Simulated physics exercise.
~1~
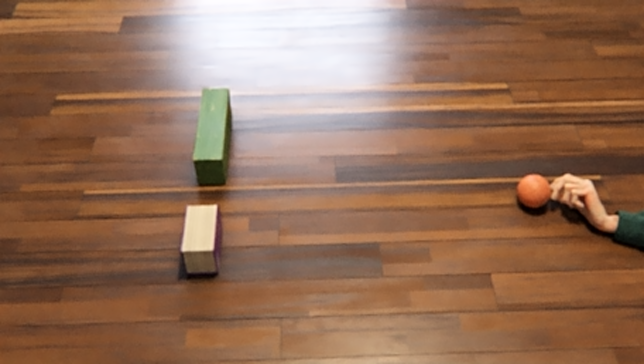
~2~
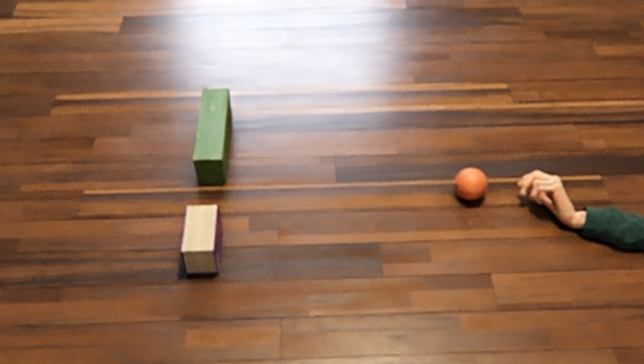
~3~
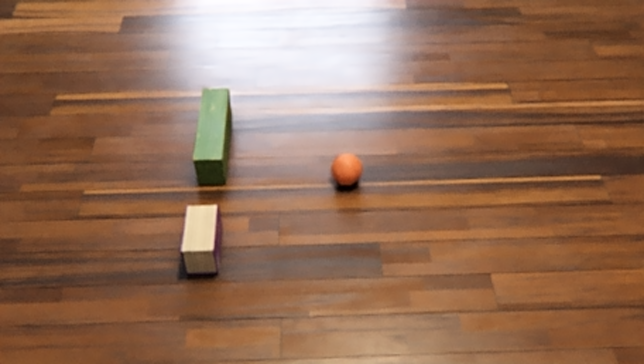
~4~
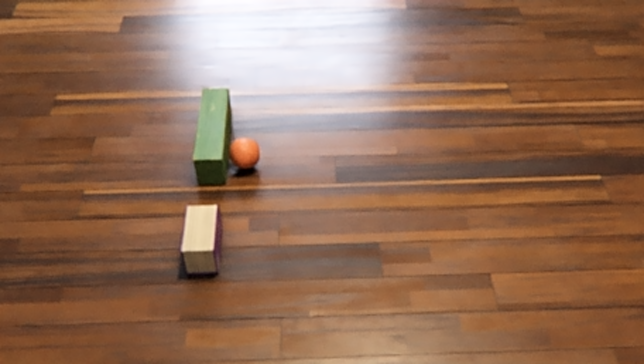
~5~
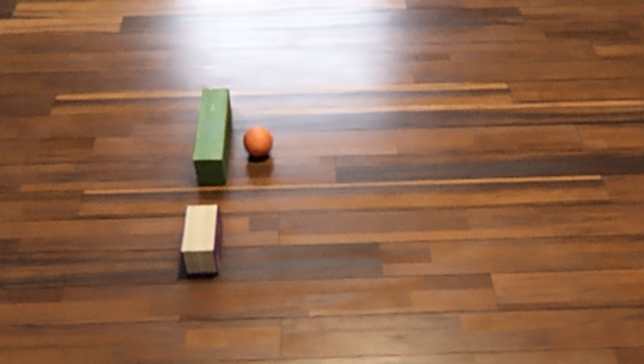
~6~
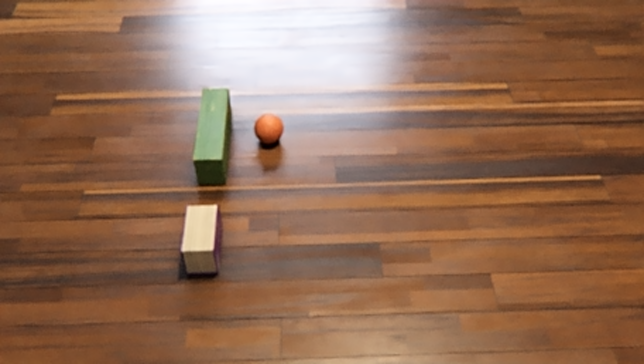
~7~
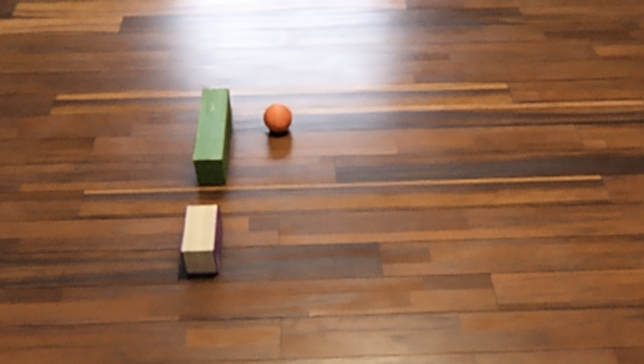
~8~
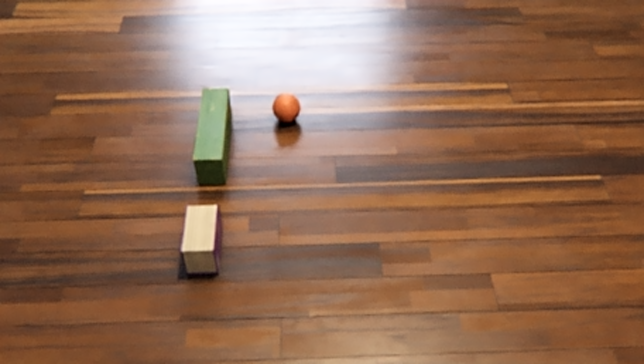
An orange ball rolls across a dark wooden floor, seen from above, toward two blocks standing on the left with a gap between them. The upper block is green, while the lower one has a pale face and purple edges, like a small book. At the right, a hand in a dark green sleeve releases the ball and draws back out of view. The ball travels left, drifting slightly upward, and hits the green block instead of entering the gap. It rebounds slowly up and to the right, ending near the block's upper right, while both blocks stay put.
